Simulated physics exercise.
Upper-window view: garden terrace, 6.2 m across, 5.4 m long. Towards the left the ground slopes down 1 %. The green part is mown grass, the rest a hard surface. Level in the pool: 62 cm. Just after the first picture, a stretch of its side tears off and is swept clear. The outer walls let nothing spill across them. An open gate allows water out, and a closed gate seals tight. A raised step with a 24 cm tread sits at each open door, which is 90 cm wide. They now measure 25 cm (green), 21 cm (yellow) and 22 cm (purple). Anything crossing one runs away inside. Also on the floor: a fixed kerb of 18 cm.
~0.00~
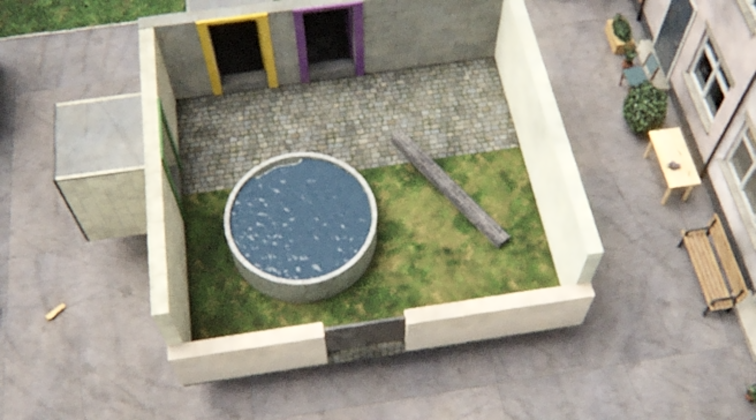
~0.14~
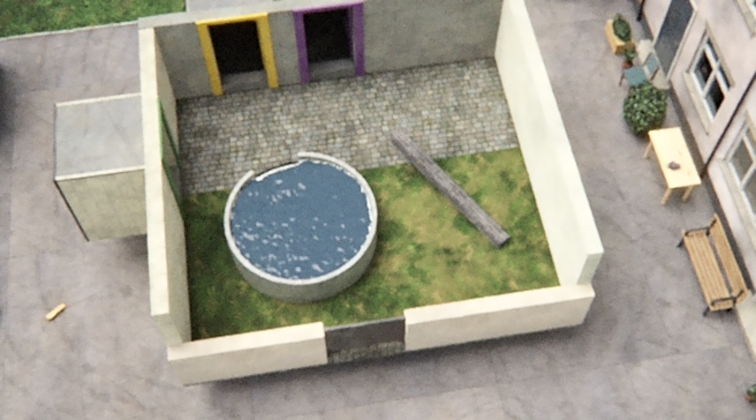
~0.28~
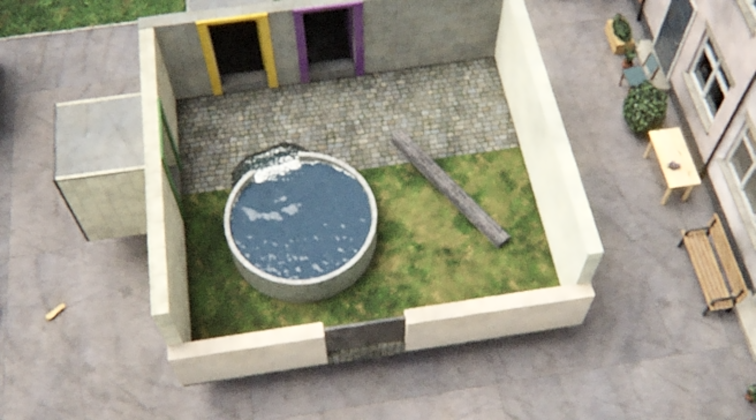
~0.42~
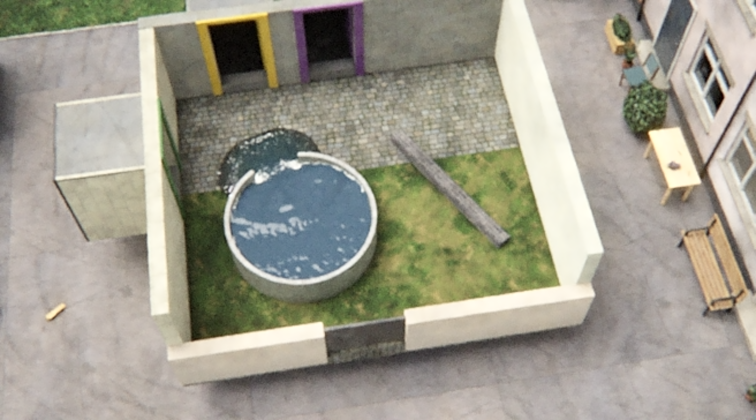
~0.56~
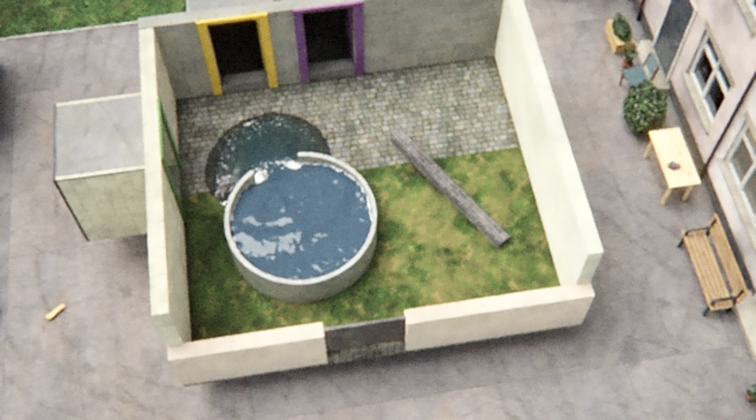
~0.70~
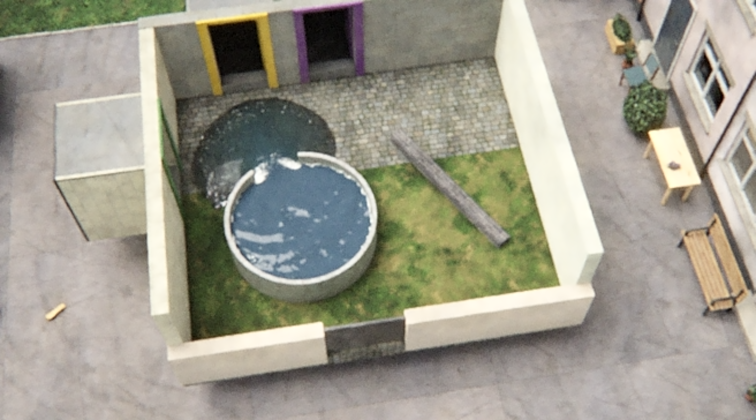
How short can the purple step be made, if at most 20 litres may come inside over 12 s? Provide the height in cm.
Roughly 11 cm, no lower.
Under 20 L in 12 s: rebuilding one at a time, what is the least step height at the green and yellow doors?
Some 10.5 cm for green, some 26 cm for yellow.
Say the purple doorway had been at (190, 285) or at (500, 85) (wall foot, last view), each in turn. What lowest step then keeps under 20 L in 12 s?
Minimums: About 9.0 cm and 9.0 cm.
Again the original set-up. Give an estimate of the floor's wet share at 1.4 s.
Around 25 per cent of the floor.
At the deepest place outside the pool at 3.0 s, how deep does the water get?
Around 28 centimetres.
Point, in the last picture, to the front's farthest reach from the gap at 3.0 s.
The farthest wet point sits near (493, 62) in the last view.
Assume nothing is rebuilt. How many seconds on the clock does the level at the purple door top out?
Around 1.8 s, give or take.
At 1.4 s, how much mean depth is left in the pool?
Average depth: Approx. 48 cm.
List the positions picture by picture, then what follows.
In the first frame, the pool at (301, 218) is whole and still, 62 cm deep; the purple door at (330, 43) is dry.
In the second frame, the front is at a hidden place, 0.3 m from the gap on the far side; 0.2 m2 of floor is wet, 62 cm left at the back.
In the third frame, water pours out on the far side and has run 0.7 m, to (250, 159); about 9 cm deep outside, 62 cm at the back.
In the fourth frame, the gap is on the far side, the front 1.1 m out at (276, 131); the back of the pool holds 62 cm.
In the fifth frame, the gap is on the far side, the front 1.5 m out at (268, 116); the back of the pool holds 62 cm.
In the sixth frame, water pours out on the far side and has run 1.9 m, to (241, 107); about 6 cm deep outside, 61 cm at the back; 1.0 m in a straight line remain to the purple door at (330, 43).
After 1.4 s water covers 25 % of the floor, deepest (54 cm) near (176, 106); 11 cm at the purple door, 0 litres in over its 22 cm step.
After 3.0 s water covers 35 % of the floor, deepest (28 cm) near (243, 97); 13 cm at the purple door, 0 litres in over its 22 cm step.
After 12.0 s water covers 95 % of the floor, deepest (13 cm) near (194, 363); 6 cm at the purple door, 0 litres in over its 22 cm step.
At the purple door as built, the water arrived by 1.4 s and peaked near 17 cm at 1.8 s.
With a step of 9.5 cm, 33 litres would have come in within the 12 s; with 12.5 cm, 12 litres. So under 20 litres takes about 11 cm.
